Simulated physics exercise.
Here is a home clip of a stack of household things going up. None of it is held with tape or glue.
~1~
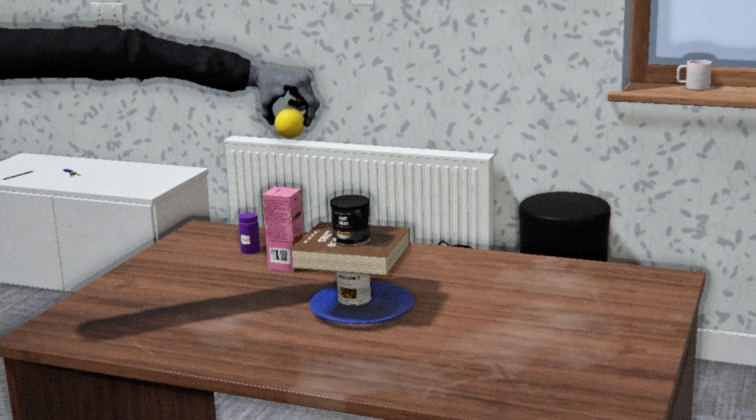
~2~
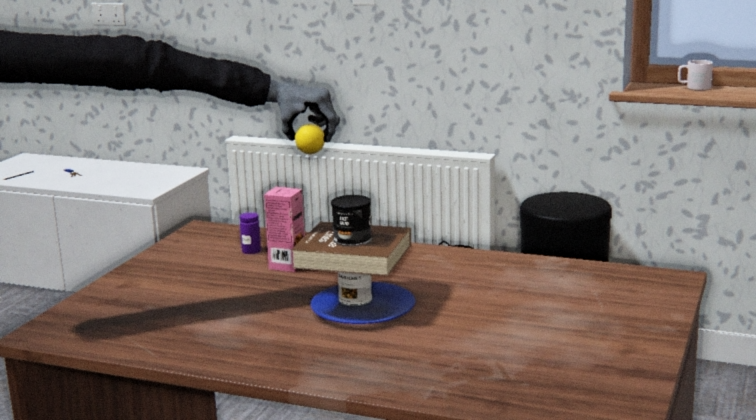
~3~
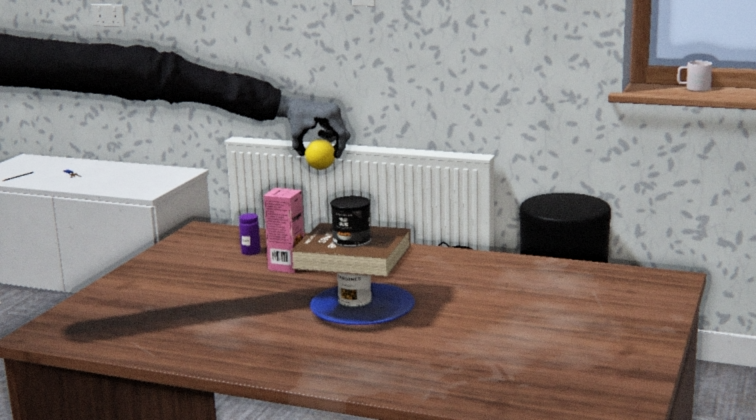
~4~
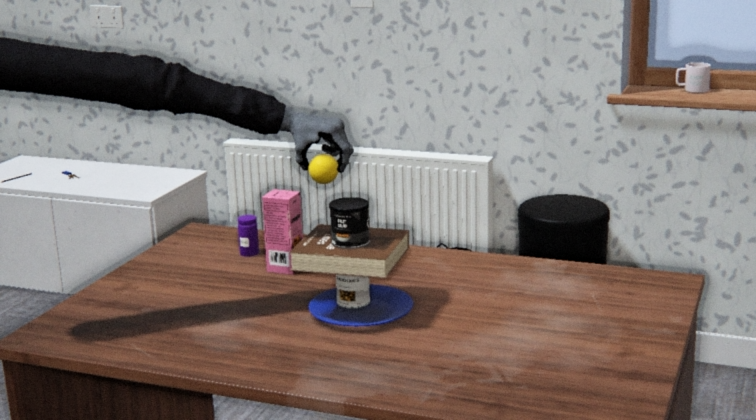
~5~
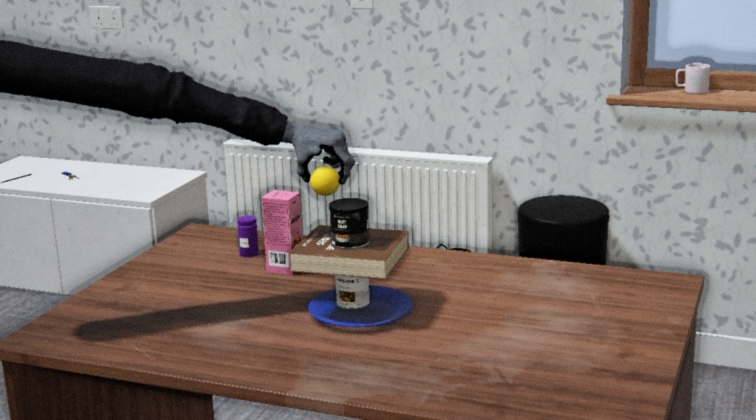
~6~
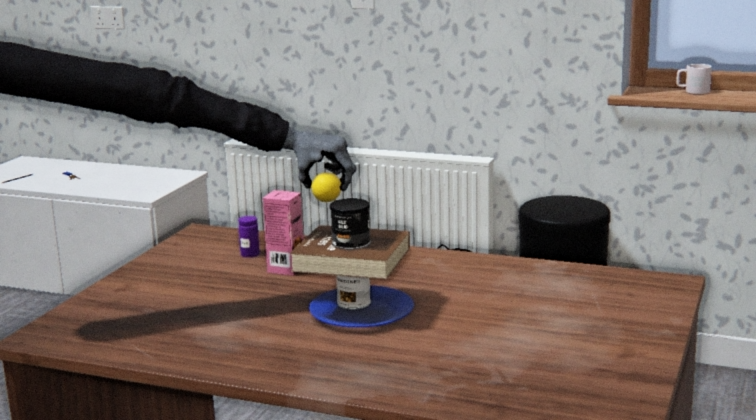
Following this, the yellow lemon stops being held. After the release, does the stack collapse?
Doesn't stay standing.
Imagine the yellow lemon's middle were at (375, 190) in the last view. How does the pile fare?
The pile then goes over.
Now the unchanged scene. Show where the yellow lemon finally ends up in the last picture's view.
End position in the final view: Approximately (306, 225).
Then, 0.30 s later than the last frame, yellow lemon now fallen.
Then, 0.40 s later than the last frame, things are still on the move.
When it is over, fallen, yellow lemon; the other 6 as before. End places, in pixels of the last picture, yellow lemon near (306, 225). The pile gives way.
